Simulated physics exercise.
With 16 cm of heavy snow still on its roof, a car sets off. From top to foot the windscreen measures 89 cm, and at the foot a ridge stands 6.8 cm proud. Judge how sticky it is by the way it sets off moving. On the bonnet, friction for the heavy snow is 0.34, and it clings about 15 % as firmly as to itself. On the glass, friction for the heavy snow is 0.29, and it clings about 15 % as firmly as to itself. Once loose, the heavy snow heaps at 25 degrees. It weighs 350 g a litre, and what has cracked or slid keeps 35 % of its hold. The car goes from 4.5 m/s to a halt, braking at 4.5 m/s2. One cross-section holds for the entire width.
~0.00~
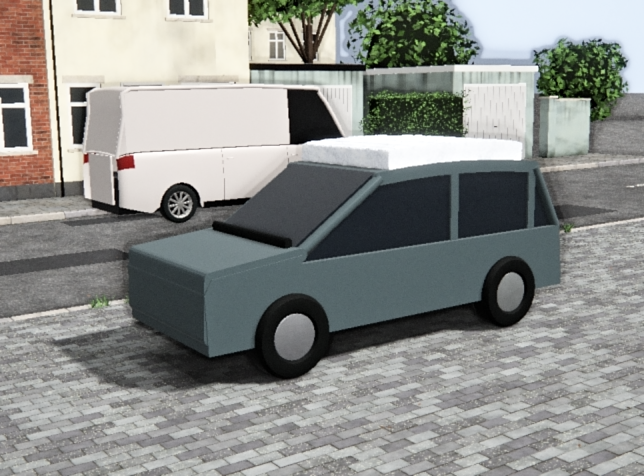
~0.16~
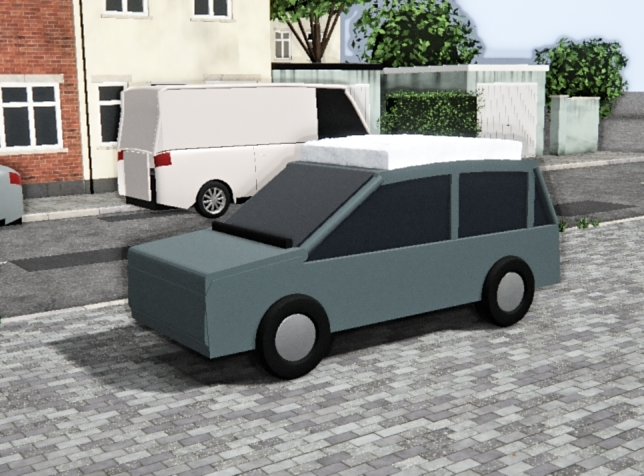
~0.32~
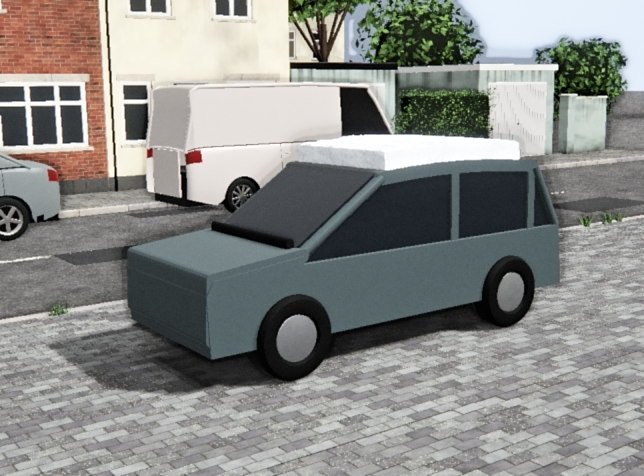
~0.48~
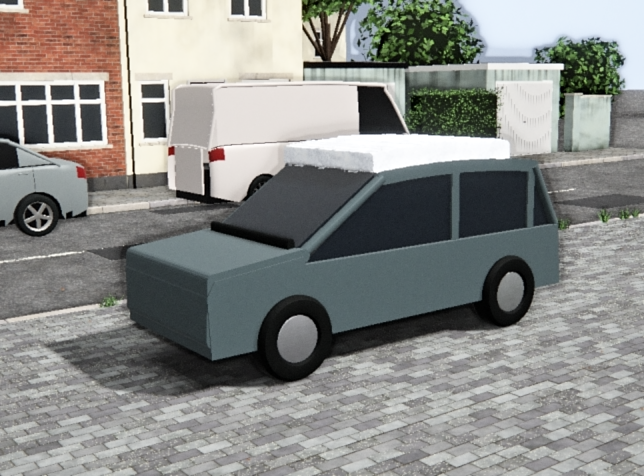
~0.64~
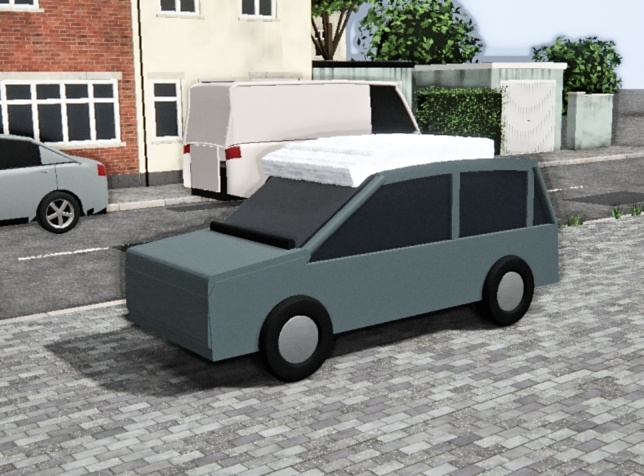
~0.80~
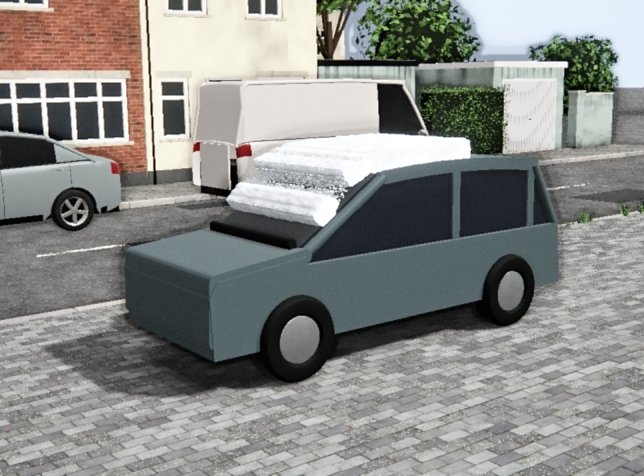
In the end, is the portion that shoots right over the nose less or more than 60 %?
The portion that shoots right over the nose is more than 60 %.
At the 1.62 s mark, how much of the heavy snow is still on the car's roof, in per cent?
Roughly 0 percent.
After 1.17 s, none of the snow is on the roof, 49 % on the glass, 50 % on the bonnet and 1 % has gone off the nose.
After 1.62 s, none of the snow is on the roof, 5 % on the glass, 43 % on the bonnet and 52 % has gone off the nose.
After 2.06 s, none of the snow is on the roof, 5 % on the glass, 9 % on the bonnet and 86 % has gone off the nose.
After 2.50 s, none of the snow is on the roof, 5 % on the glass, 8 % on the bonnet and 87 % has gone off the nose.
After 2.60 s, at the end, none of the snow is on the roof, 5 % on the glass, 8 % on the bonnet and 87 % has gone off the nose.
